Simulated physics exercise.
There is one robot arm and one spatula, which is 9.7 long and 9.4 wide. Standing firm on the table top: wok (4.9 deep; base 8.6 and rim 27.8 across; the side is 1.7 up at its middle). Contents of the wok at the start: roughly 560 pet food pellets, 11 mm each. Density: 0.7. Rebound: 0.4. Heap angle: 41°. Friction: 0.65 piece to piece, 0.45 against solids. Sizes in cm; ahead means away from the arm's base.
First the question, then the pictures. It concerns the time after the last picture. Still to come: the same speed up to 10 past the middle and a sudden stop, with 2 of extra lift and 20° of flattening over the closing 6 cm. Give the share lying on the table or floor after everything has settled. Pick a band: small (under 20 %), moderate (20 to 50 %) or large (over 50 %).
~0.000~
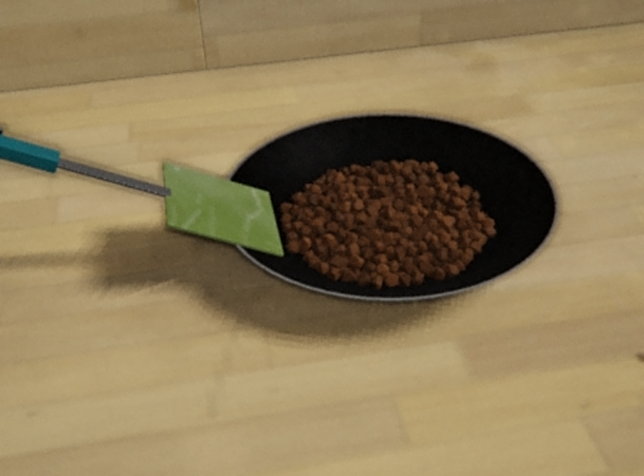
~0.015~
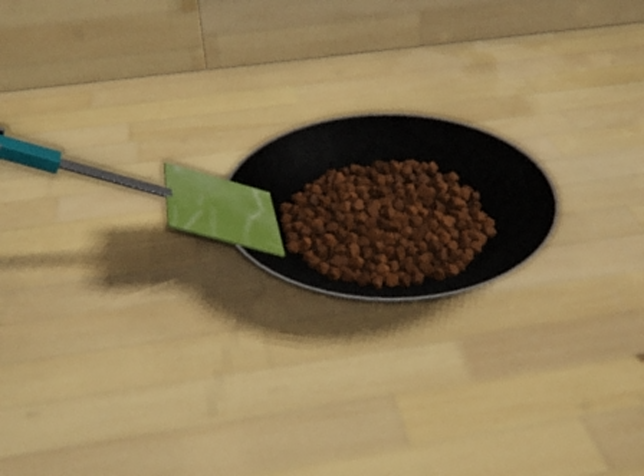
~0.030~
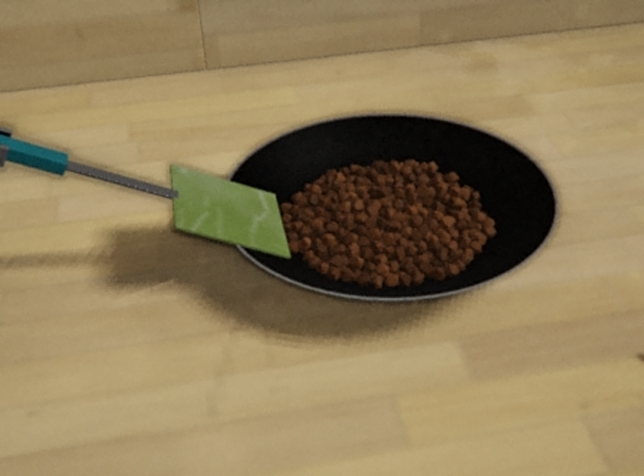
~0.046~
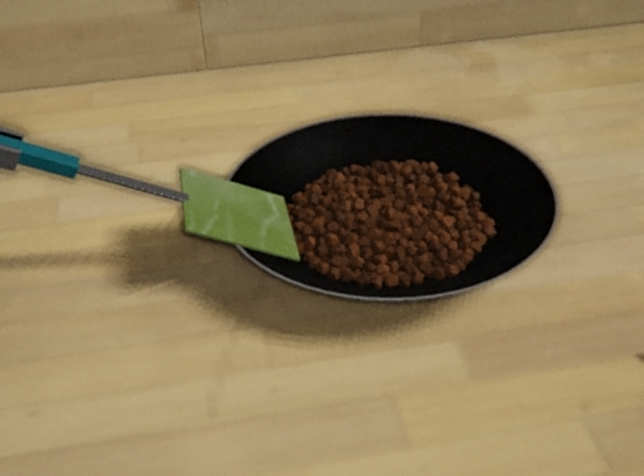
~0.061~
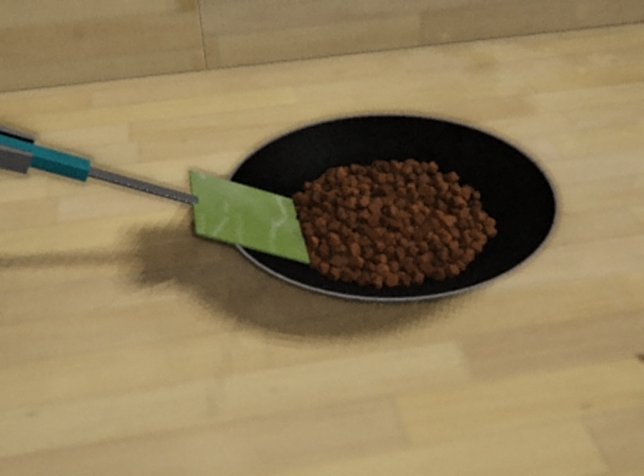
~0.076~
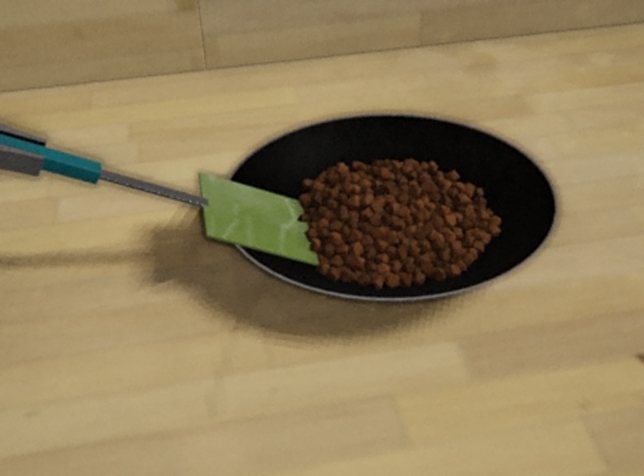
The share is moderate, 20 to 50 %.
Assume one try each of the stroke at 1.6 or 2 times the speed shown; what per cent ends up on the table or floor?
Some 55 and 60 per cent.
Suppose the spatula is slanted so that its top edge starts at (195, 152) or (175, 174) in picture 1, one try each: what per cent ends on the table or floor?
Some 50 and 45 per cent.
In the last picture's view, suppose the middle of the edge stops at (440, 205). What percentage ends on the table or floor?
Estimate: Approx. 5 %.
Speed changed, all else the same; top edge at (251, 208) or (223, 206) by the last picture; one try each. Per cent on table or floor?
Around 60 per cent, then around 55 per cent.
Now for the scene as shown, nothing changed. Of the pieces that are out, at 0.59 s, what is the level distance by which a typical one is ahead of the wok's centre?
I reckon roughly 18 centimetres.
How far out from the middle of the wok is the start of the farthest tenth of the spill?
25 cm.
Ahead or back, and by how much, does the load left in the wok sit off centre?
Forward offset: Roughly 5.5 cm.
After 0.20 s, sloping 27°, highest piece 6 above the table; 562 in the wok.
After 0.32 s, sloping 21°, highest piece 8 above the table; 509 in the wok, 3 on the table or floor, 50 on the blade or in flight.
After 0.59 s, sloping 7°, highest piece 7 above the table; 331 in the wok, 227 on the table or floor, 4 on the blade or in flight.
After 1.64 s, sloping 7°, highest piece 7 above the table; 325 in the wok, 237 on the table or floor.
In the end, 325 in the wok, 237 on the table or floor. That is 42 % on the table or floor.
